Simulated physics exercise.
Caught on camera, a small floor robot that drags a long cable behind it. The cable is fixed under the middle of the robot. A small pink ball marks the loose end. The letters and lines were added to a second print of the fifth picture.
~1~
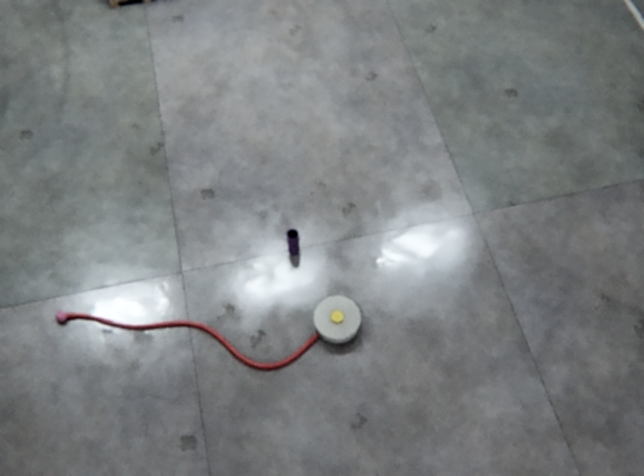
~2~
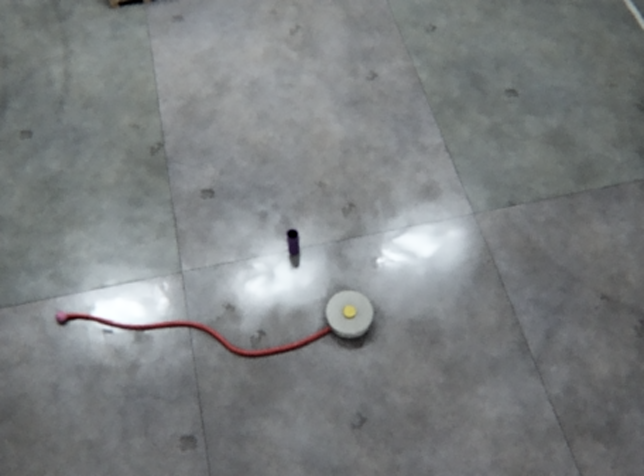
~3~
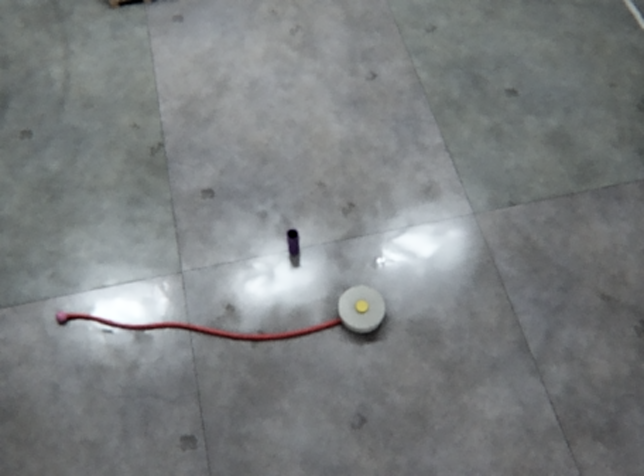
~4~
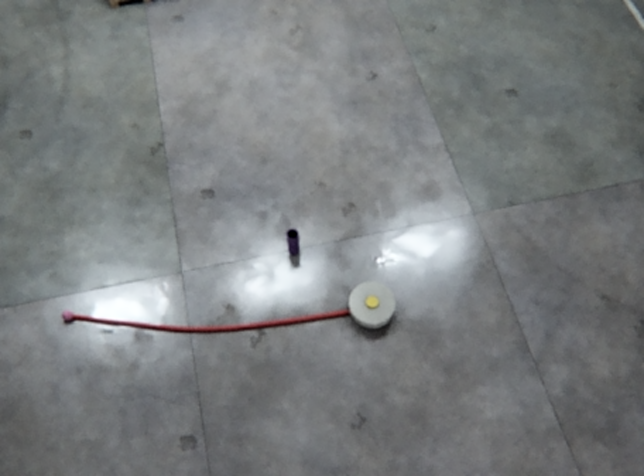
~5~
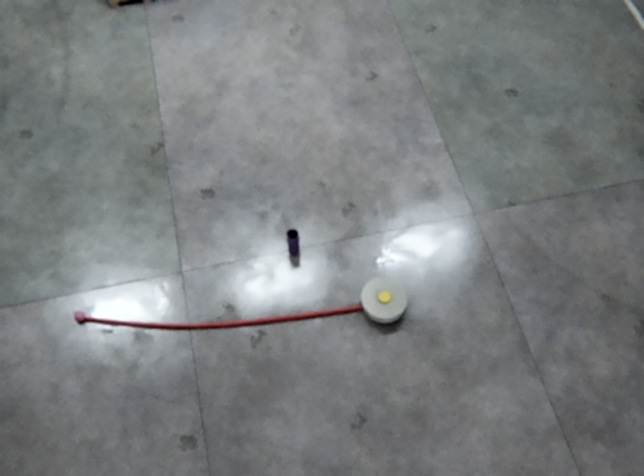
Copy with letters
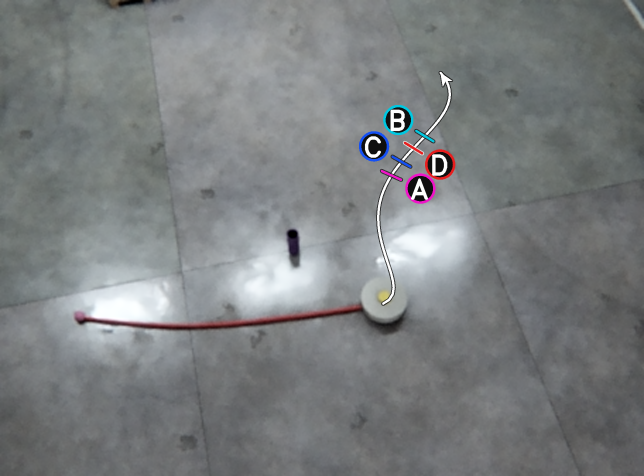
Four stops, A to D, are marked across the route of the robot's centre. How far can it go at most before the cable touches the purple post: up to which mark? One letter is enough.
Up to mark A.
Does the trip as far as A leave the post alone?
Yes.
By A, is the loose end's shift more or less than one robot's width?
By then, more.
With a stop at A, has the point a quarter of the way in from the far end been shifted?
Yes.
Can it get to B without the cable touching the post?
For that mark, no.
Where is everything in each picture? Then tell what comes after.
The first picture shows free end (61, 317); purple post (293, 242); robot (337, 320).
The second picture shows robot (349, 315); free end (61, 317).
The third picture shows robot (361, 310); free end (61, 317).
The fourth picture shows robot (372, 305); free end (68, 315); purple post (293, 242).
The fifth picture shows robot (384, 300); free end (79, 316); purple post (293, 242).
On the marked copy, A at (391, 175); B at (425, 136); C at (401, 162); D at (414, 148); the route from (383, 304) via (395, 171) to (441, 73).
With A. Early on, robot (386, 253), middle of the cable (253, 318), free end (102, 319).
Further on, robot (379, 206), middle of the cable (270, 296), free end (122, 320).
At the end, robot (392, 171), middle of the cable (293, 262), free end (157, 318); nothing has been touched.
As for the rest, B brings the cable against the post; C brings the cable against the post; D brings the cable against the post.
